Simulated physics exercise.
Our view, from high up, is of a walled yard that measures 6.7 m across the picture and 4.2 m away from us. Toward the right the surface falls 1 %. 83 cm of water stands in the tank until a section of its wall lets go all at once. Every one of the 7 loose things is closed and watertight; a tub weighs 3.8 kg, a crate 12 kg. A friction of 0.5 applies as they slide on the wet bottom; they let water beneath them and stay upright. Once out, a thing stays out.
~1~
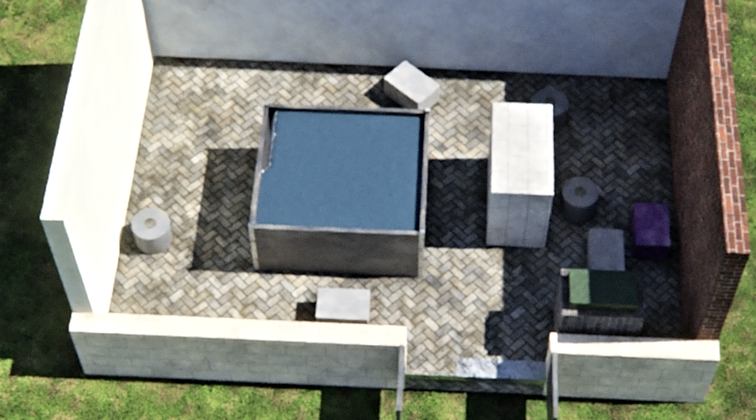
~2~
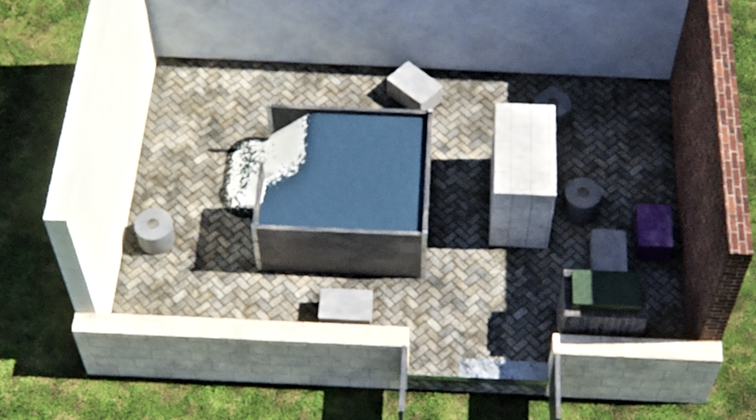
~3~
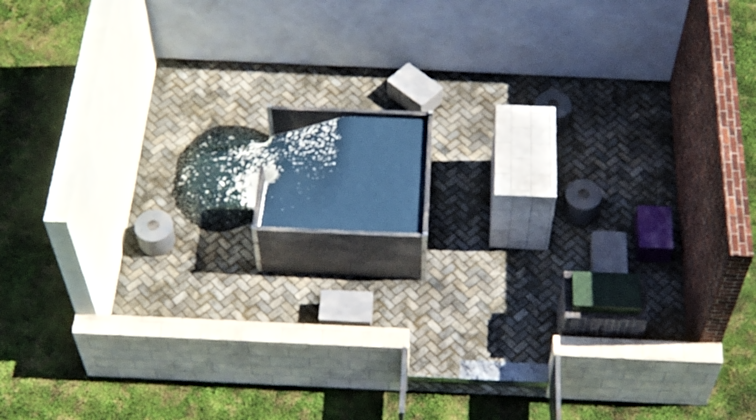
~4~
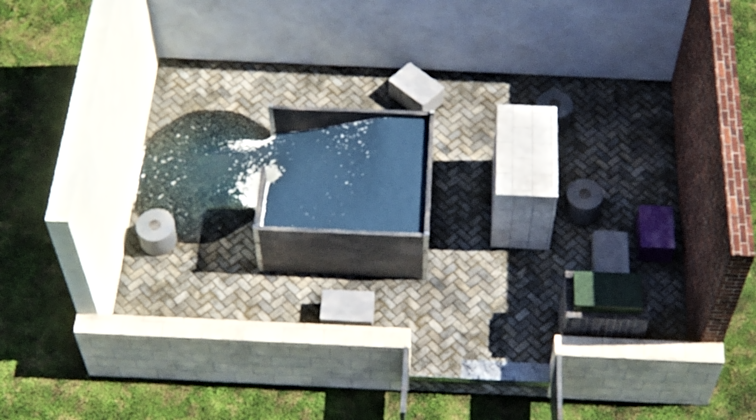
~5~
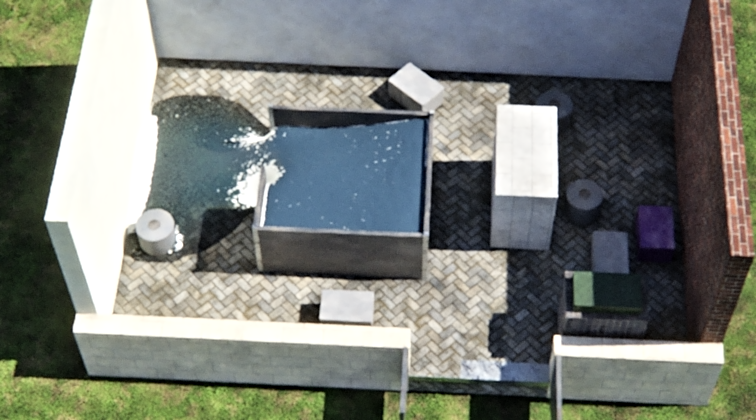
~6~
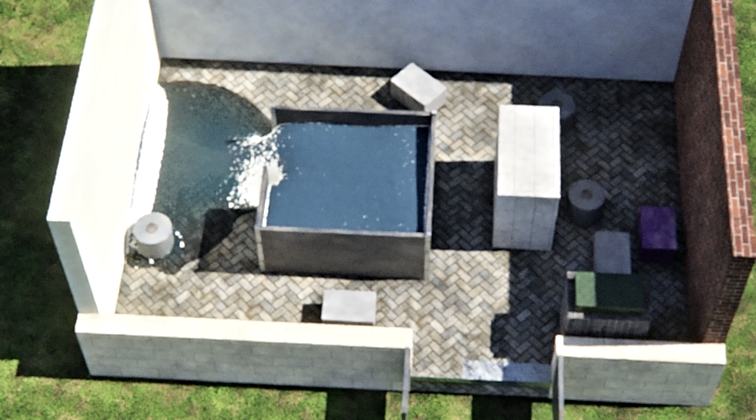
Water bursts through the left side of a raised grey tank in a walled, brick-paved yard, seen from high above by a nearly still camera. Right of the tank stand a tall white block, a grey cylinder, a purple crate and a green-topped box, with another cylinder at left. White froth pours out, then a dark sheet spreads leftward, reaches the white wall and surrounds the left cylinder.
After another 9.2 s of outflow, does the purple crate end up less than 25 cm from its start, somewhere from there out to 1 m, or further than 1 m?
Between 25 cm and 1 m.
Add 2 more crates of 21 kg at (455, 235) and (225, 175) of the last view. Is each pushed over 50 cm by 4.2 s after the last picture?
First not far enough, second far enough.
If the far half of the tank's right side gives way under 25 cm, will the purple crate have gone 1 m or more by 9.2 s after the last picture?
In that case the purple crate ends far away.
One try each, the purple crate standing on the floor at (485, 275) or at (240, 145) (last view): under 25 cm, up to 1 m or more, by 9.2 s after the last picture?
In turn: It ends far away; it ends far away.
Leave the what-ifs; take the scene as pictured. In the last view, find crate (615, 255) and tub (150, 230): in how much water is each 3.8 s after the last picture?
Close to 2 and 9 centimetres.
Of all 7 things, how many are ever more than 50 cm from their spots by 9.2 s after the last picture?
I count 7 of them.
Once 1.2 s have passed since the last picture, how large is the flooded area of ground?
At that time the wet patch spans about 11.0 m2.
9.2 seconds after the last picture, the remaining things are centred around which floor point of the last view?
I'd say about (621, 184) in the last view.
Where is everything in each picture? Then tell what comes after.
In the first picture, the purple crate at (652, 224) rests on the ground; 3.2 m2 under water; 0 of 7 have shifted.
In the second picture, the purple crate at (655, 225) rests on the ground; 3.8 m2 under water; 0 of 7 have shifted.
In the third picture, the purple crate at (655, 227) rests on the ground; 4.7 m2 under water; 0 of 7 have shifted.
In the fourth picture, the purple crate at (657, 226), on the bottom; 5.9 m2 under water; 0 of 7 have shifted.
In the fifth picture, the purple crate at (656, 227), on the bottom; water covers 6.5 m2; 0 of 7 have shifted.
In the sixth picture, the purple crate at (659, 227), on the bottom; 6.9 m2 under water; 1 of 7 have shifted.
Then, 1.2 s after the last picture the purple crate is near (659, 227), 0.0 m from its start, aground; 0 of 7 are out; 1 afloat.
Then, 3.8 s after the last picture the purple crate is near (659, 227), 0.0 m from its start, aground; 0 of 7 are out; 3 afloat.
Then, 6.2 s after the last picture the purple crate is near (676, 283), 0.9 m from its start, afloat; 0 of 7 are out; 7 afloat.
Then, 9.2 s after the last picture the purple crate is near (638, 270), 0.7 m from its start, afloat; 1 of 7 are out; 6 afloat.
